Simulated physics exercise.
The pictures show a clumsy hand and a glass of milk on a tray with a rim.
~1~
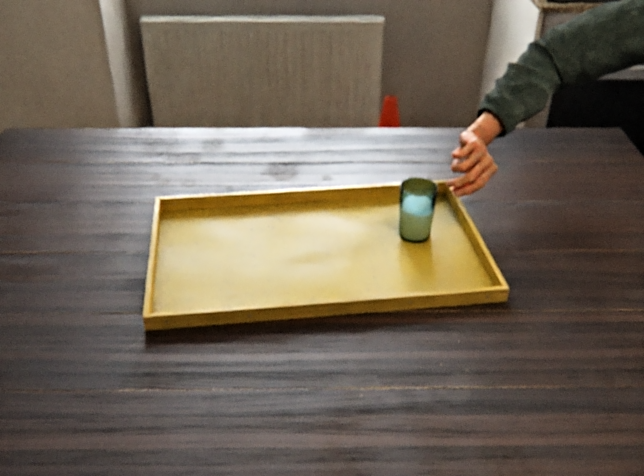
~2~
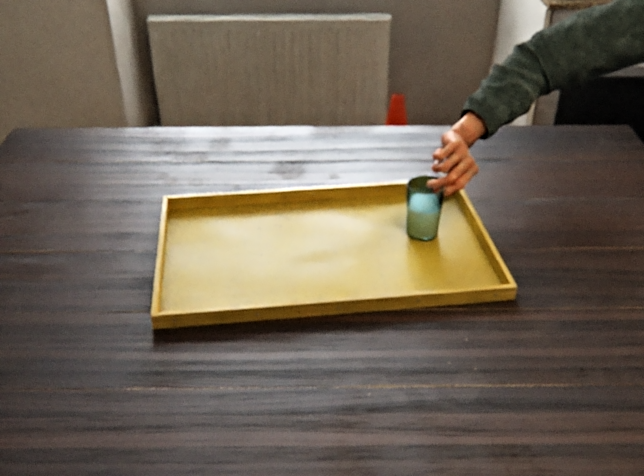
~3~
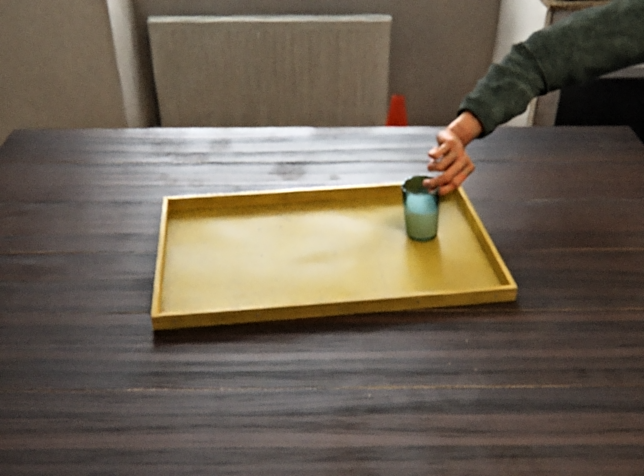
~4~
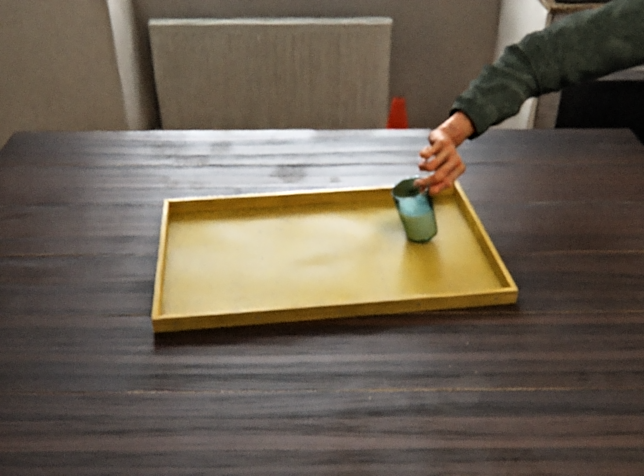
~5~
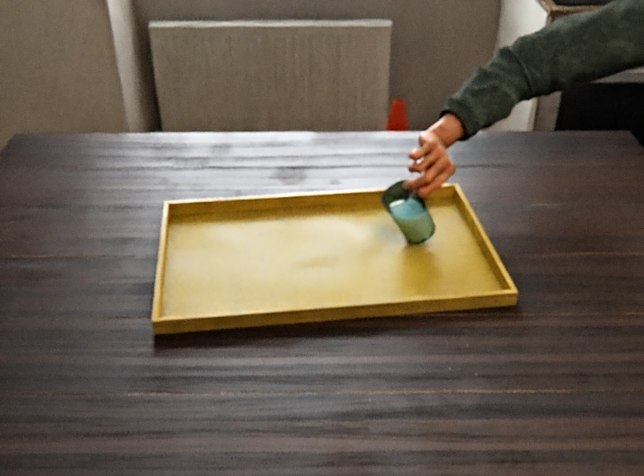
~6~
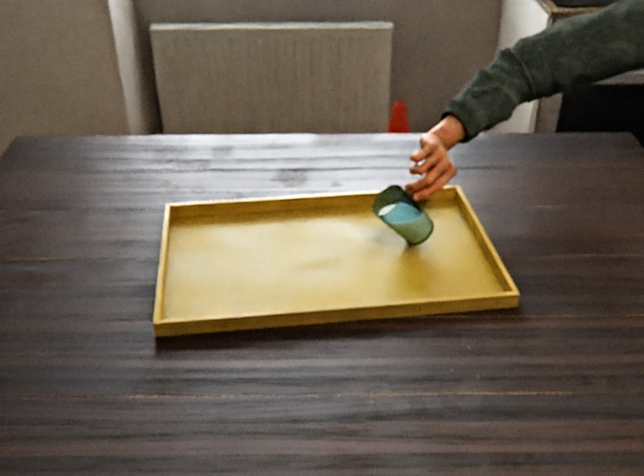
On a dark wooden table in a room with a pale radiator against the far wall, the view looks slightly down from the front. A yellow rimmed tray lies across the middle, a bluish-green glass stands near its right end, and an arm in a dark green sleeve reaches in from the upper right. The hand moves left to the glass and pushes its top, tilting it steadily leftward, while the view shifts very slightly early on.
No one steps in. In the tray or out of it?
The milk stays in the tray.
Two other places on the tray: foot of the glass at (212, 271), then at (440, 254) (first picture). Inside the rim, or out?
One: It gets out on to the top. Two: It keeps within the tray.
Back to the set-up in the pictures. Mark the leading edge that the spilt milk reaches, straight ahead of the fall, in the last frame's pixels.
Near (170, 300).
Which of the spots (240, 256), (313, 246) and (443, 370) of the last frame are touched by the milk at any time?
One: Wet. Two: Wet. Three: Not reached.
A moment on, the glass lies in the tray; the puddle covers about as much as a plate; the rim holds it.
Further on, the puddle covers about as much as a tray; the rim holds it.
When it is over, the puddle covers about as much as a tray; the rim holds it.
